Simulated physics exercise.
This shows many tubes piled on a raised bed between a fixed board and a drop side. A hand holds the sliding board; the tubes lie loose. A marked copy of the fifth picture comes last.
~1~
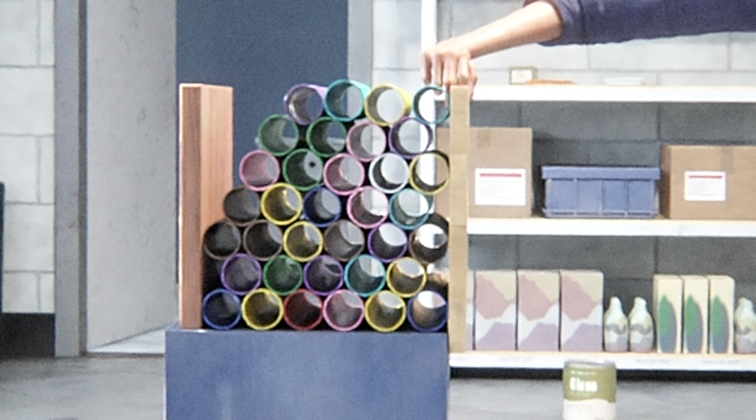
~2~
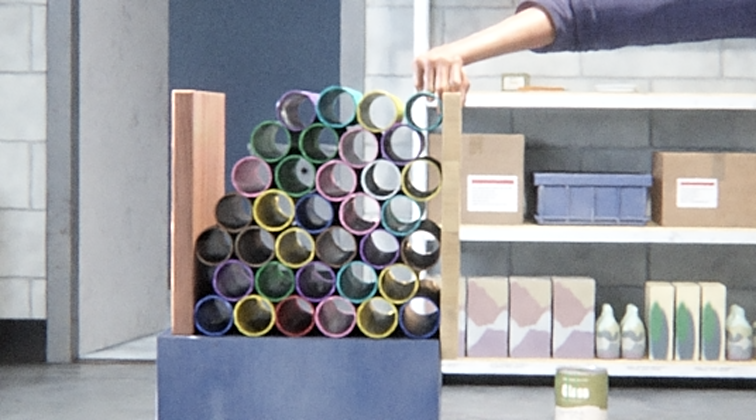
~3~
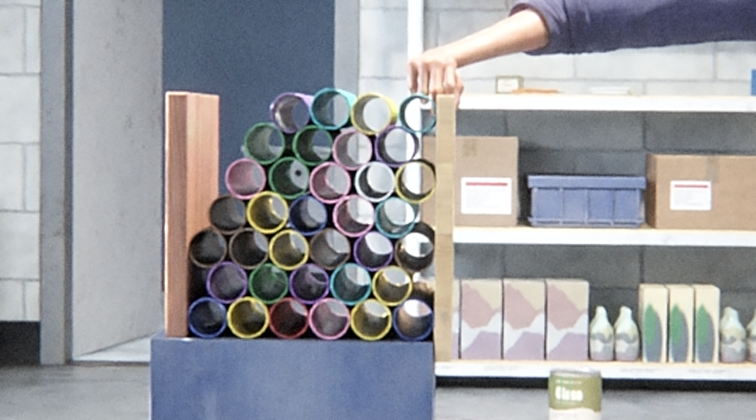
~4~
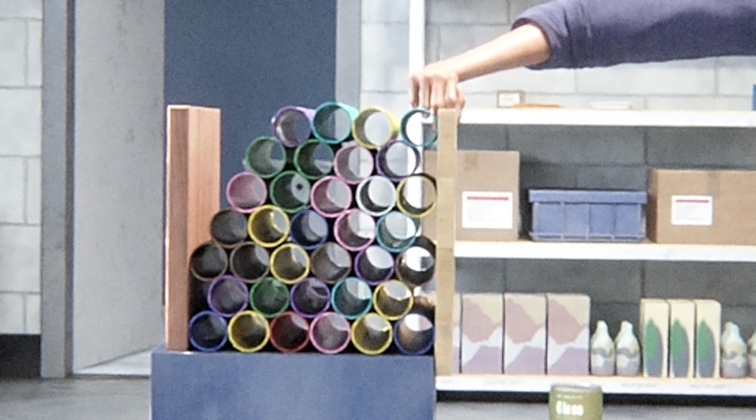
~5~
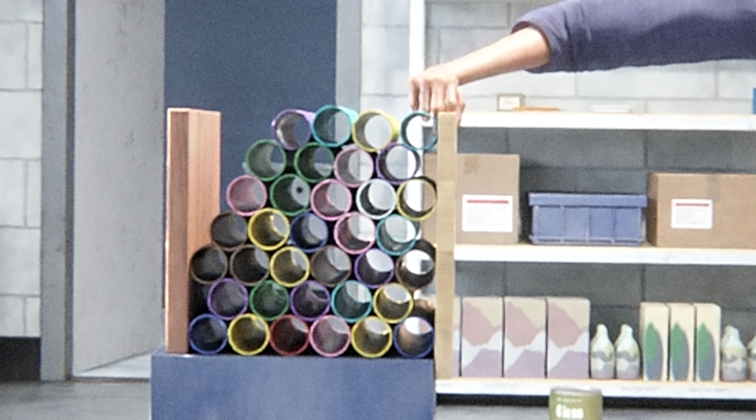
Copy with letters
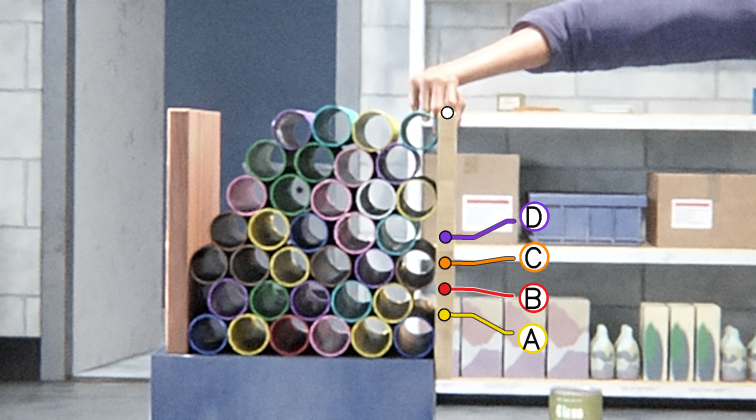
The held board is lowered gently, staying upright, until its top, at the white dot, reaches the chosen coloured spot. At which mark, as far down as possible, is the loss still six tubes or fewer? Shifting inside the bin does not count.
Slide it to B.
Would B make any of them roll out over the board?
Yes, at B.
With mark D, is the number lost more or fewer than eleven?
It loses fewer than eleven.
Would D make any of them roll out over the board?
At D: Yes.
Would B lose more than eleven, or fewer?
At B, fewer than eleven.
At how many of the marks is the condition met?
Three of the four.
On the marked copy, A at (445, 315); B at (445, 289); C at (445, 263); D at (446, 237); the white dot at (448, 112).
With B. Early on, top of the board (437, 189).
Further on, top of the board (436, 276).
At the end, top of the board (436, 288), four out over the board.
As for the rest, A seven out over the board; C four out over the board; D four out over the board.
